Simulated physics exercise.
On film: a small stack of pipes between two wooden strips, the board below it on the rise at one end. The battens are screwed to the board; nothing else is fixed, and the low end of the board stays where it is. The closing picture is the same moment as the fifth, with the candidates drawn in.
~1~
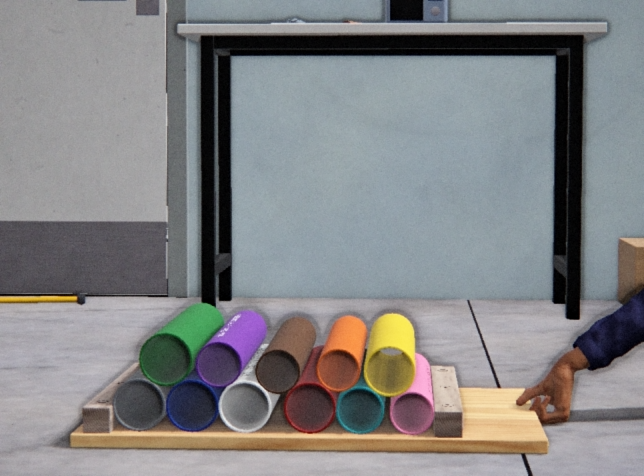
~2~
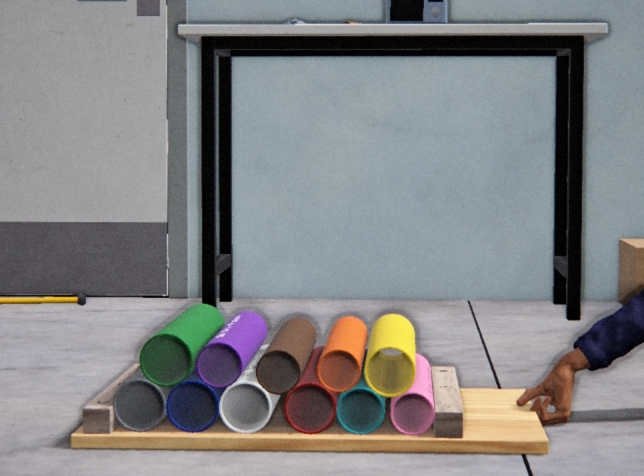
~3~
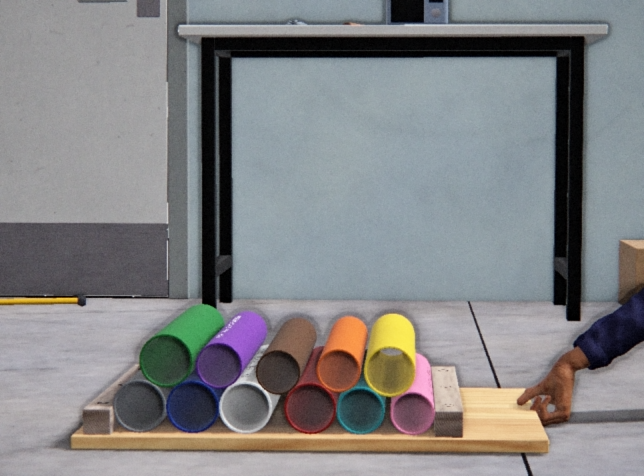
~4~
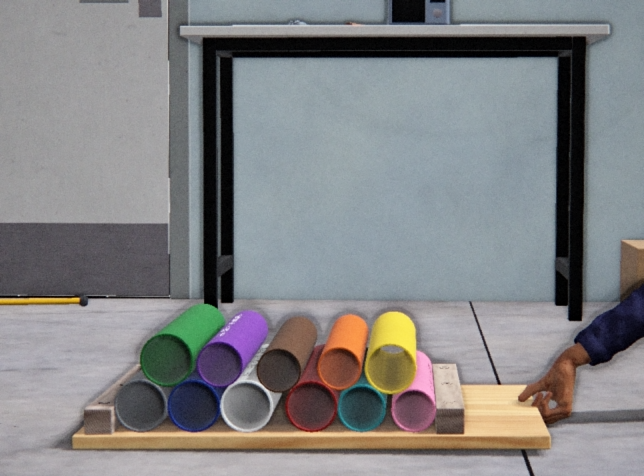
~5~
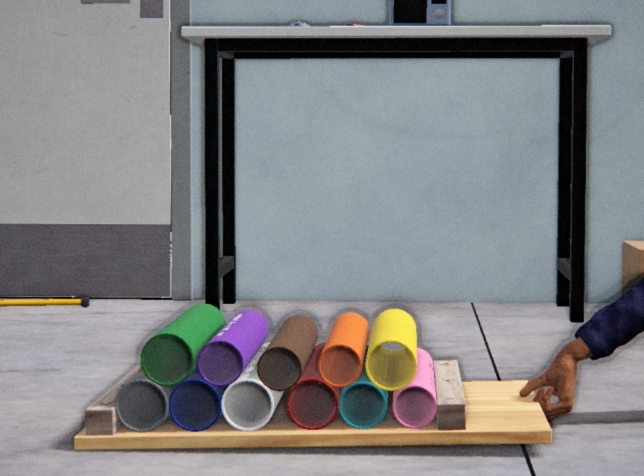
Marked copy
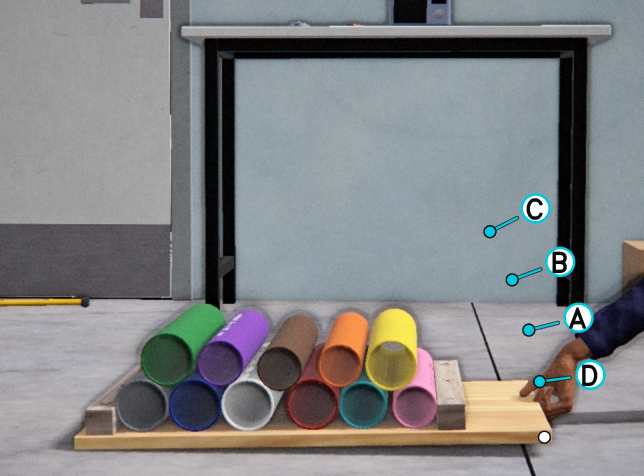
A hand at the right held the end of a wooden board carrying a small stack of colourful pipes between two wooden strips, and the board barely shifted while the pipes stayed in place.
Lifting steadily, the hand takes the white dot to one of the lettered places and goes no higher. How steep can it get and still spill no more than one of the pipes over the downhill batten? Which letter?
At most to C.
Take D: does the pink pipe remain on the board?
The pink pipe: Yes.
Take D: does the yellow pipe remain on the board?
Yes.
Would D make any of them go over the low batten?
No.
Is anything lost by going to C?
No, at C.
On the marked copy, A at (529, 330); B at (512, 280); C at (490, 232); D at (540, 382); the white dot at (545, 437).
Following C. Soon after the start, board at 16°.
Later, board at 27°.
In the end, board at 27°, none over the low batten.
As for the rest, A none over the low batten; B none over the low batten; D none over the low batten.
